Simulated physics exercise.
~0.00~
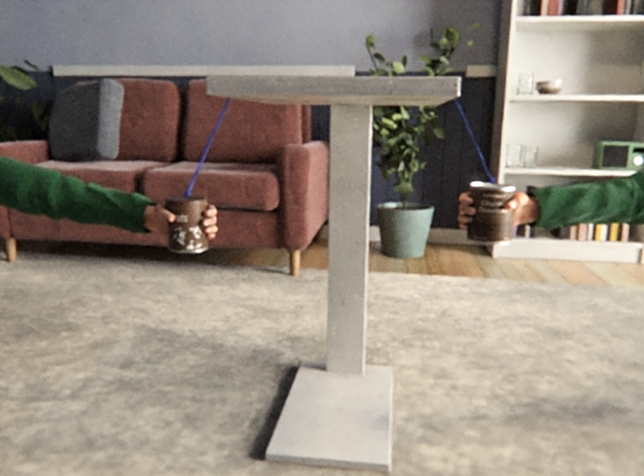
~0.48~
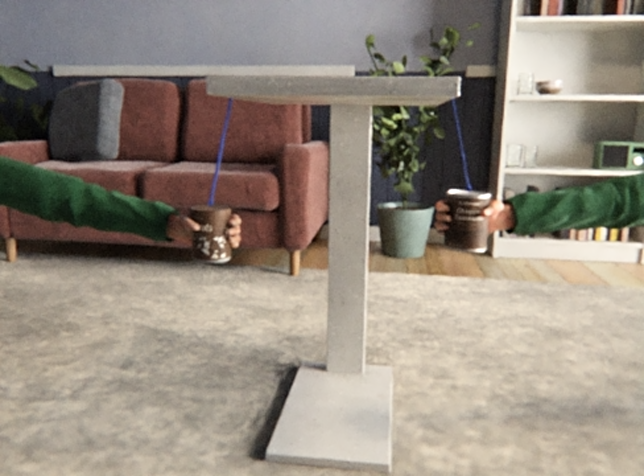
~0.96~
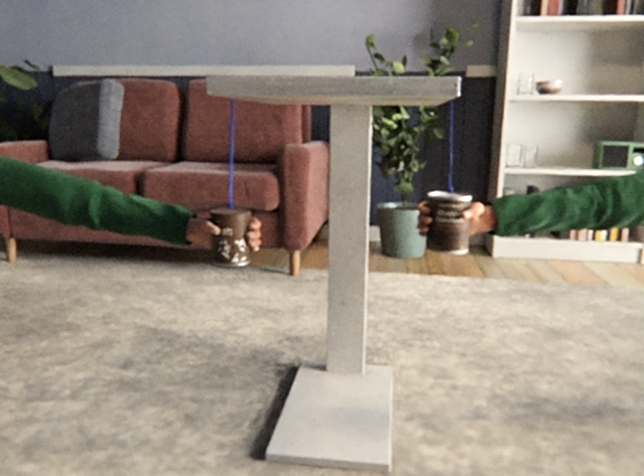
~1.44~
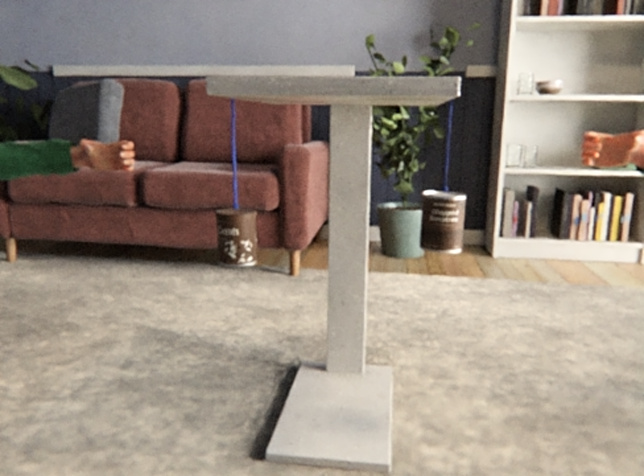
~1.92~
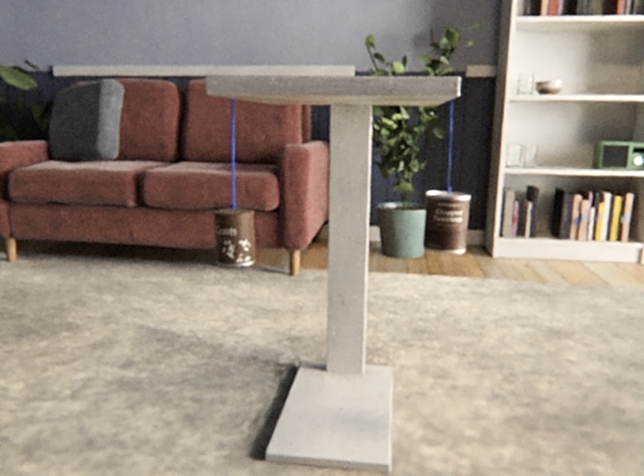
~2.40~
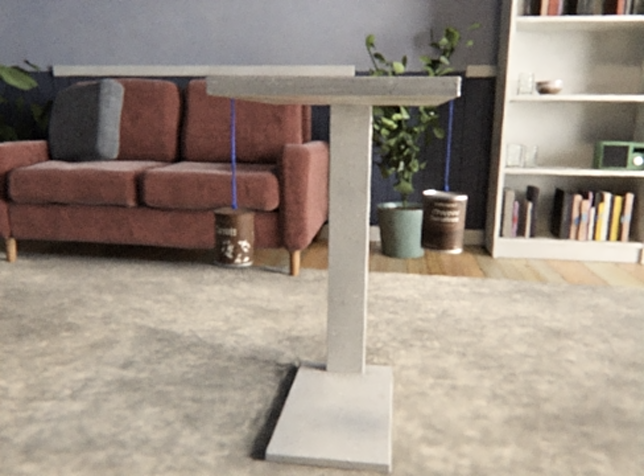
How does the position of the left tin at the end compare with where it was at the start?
At the start the left tin is held out to the left on a slanted ribbon. At the end it hangs by itself farther right and slightly lower, with the ribbon straight down.
